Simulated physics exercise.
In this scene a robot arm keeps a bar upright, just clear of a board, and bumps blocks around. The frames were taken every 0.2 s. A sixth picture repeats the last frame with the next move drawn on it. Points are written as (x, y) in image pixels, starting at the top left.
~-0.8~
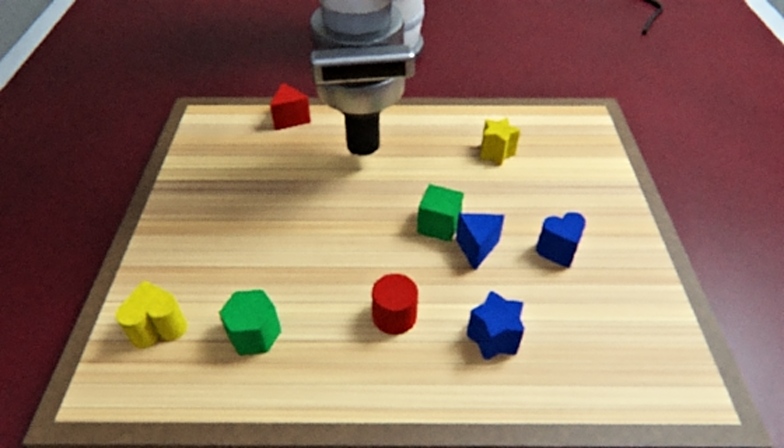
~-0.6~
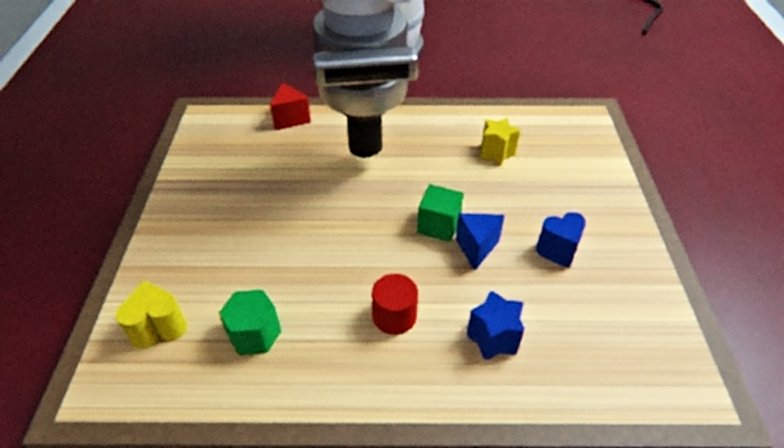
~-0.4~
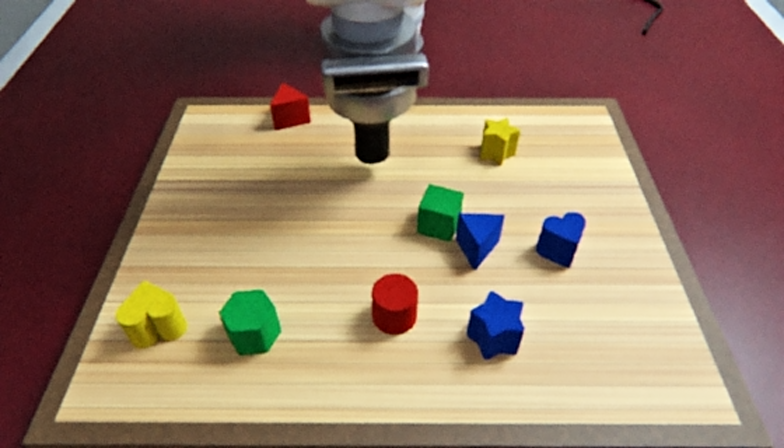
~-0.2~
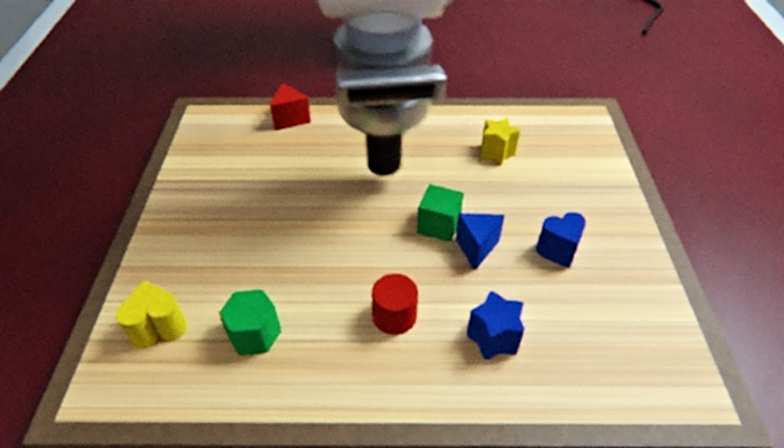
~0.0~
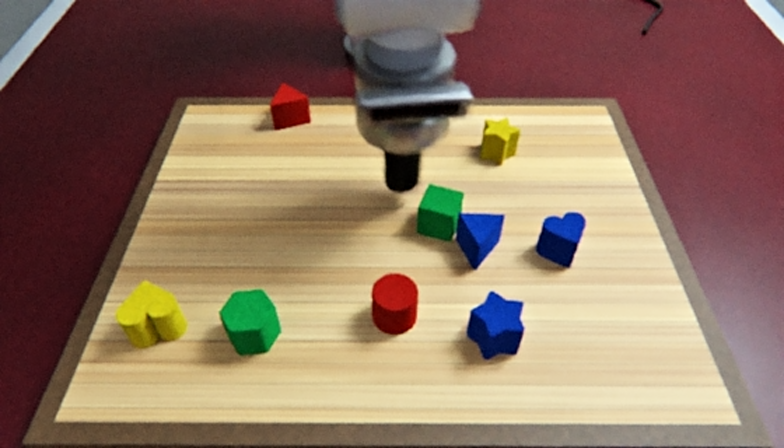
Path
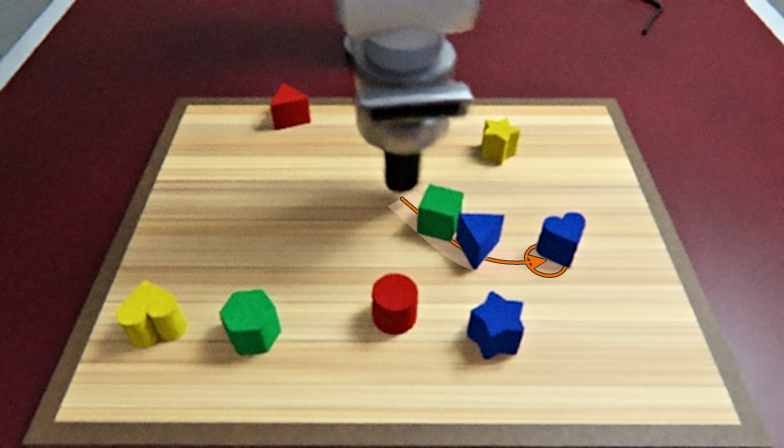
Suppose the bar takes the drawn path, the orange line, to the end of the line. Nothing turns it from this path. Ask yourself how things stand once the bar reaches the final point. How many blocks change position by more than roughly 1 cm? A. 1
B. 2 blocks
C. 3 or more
My answer is option C.
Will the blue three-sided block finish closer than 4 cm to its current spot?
That would be a no.
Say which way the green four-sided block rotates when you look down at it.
Answer: Clockwise.
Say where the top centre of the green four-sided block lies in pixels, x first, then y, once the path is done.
It ends at (576, 265).
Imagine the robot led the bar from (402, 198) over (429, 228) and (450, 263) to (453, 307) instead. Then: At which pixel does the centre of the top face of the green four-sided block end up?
My estimate: (498, 252).
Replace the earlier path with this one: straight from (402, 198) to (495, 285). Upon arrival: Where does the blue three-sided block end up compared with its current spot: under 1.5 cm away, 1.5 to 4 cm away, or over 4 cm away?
My estimate: Beyond 4 cm.
Path on the board, from (402, 198) through (439, 230) and (486, 259) to (546, 260).
The first path, step by step. One third of the way, bar (441, 213); green four-sided block (473, 224), turned 30° clockwise; blue three-sided block (507, 239), turned 45° anticlockwise.
Two thirds of the way, bar (491, 242); green four-sided block (528, 253), turned 20° clockwise; blue three-sided block (567, 266), turned 50° anticlockwise.
At the end, bar (551, 243); green four-sided block (576, 265), turned 45° clockwise; blue three-sided block (611, 288), turned 30° anticlockwise; blue star-shaped block in place; blue heart-shaped block (582, 220), turned 15° clockwise.
